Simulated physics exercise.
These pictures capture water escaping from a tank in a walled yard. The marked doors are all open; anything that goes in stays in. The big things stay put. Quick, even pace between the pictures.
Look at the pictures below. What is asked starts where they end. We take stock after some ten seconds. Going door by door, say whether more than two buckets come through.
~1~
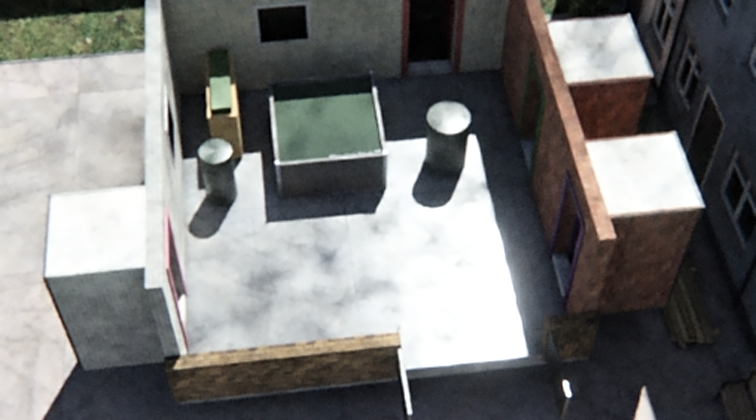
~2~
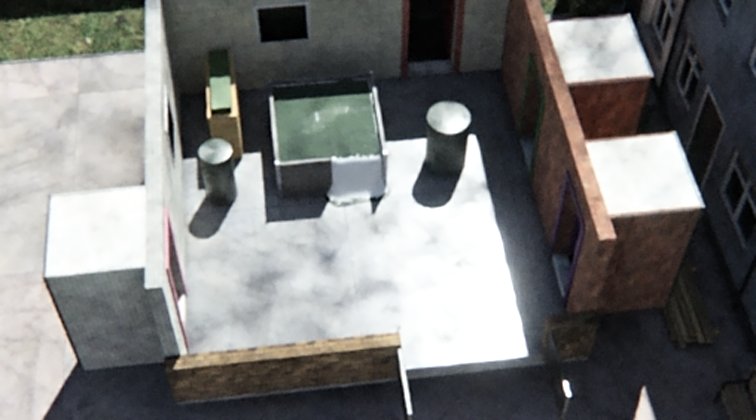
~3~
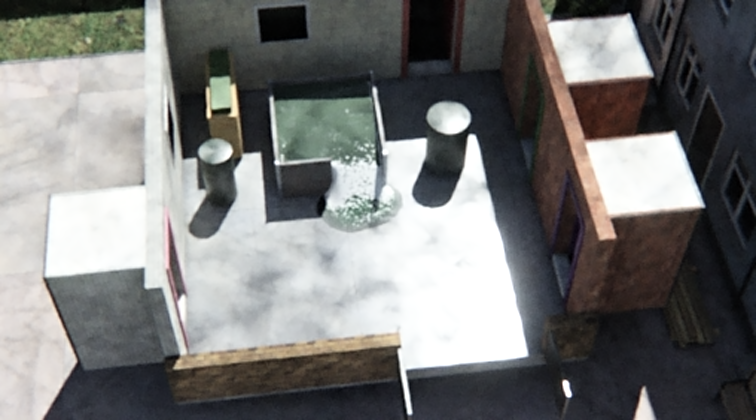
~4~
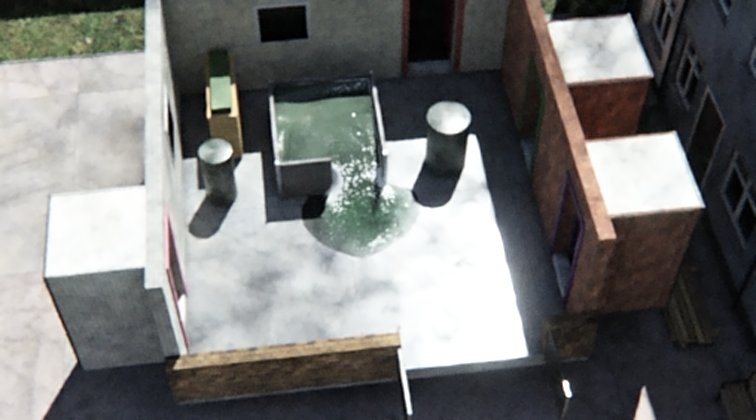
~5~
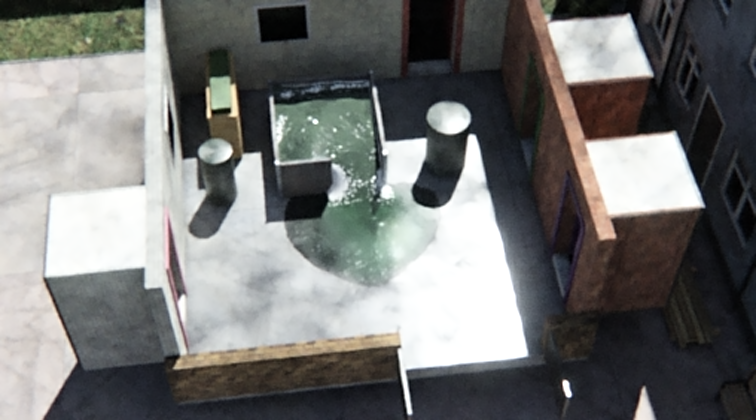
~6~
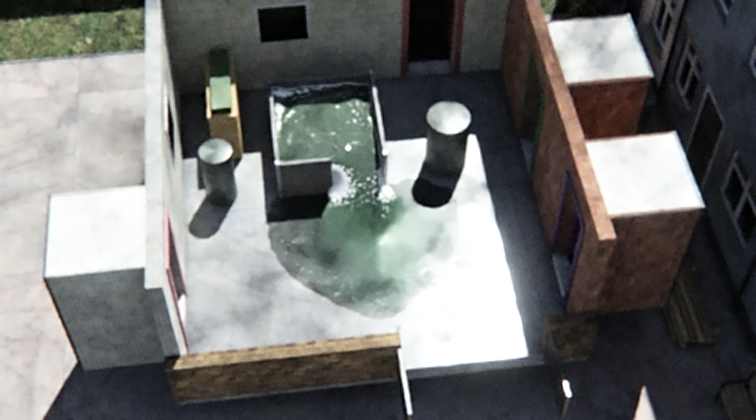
As I see it, the purple door will not top two buckets. The green door will not top two buckets. The red door will not top two buckets. The pink door will not top two buckets.
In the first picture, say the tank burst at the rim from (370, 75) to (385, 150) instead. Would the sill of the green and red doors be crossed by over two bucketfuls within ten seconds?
Here's my take: Green surpasses the limit, and red surpasses the limit too.
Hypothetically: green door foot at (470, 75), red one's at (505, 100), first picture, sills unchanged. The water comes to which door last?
Result: The green door.
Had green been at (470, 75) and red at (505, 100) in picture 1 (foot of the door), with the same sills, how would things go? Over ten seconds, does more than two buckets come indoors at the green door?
Here, green door undershoots.
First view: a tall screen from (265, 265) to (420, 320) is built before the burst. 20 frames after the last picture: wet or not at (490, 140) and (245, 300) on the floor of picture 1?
Taking the points in order, the first is high and dry and the second is high and dry.
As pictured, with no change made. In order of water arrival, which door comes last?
It's the one in red.
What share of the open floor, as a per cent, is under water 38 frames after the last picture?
Some 70 in a hundred.
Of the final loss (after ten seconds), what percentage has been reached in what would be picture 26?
Share gone by then: About 45 %.
A moment on, water covers 40 % of the floor; the purple door not reached, the green door not reached, the red door not reached, the pink door not reached.
Next, water covers 50 % of the floor; the purple door wet at the sill, nothing in, the green door not reached, the red door not reached, the pink door wet at the sill, nothing in.
Then, water covers 50 % of the floor; the purple door under two buckets in, the green door not reached, the red door not reached, the pink door wet at the sill, nothing in.
Later, water covers 70 % of the floor; the purple door under two buckets in, the green door wet at the sill, nothing in, the red door not reached, the pink door wet at the sill, nothing in.
In the end, water covers 90 % of the floor; the purple door under two buckets in, the green door wet at the sill, nothing in, the red door wet at the sill, nothing in, the pink door wet at the sill, nothing in.
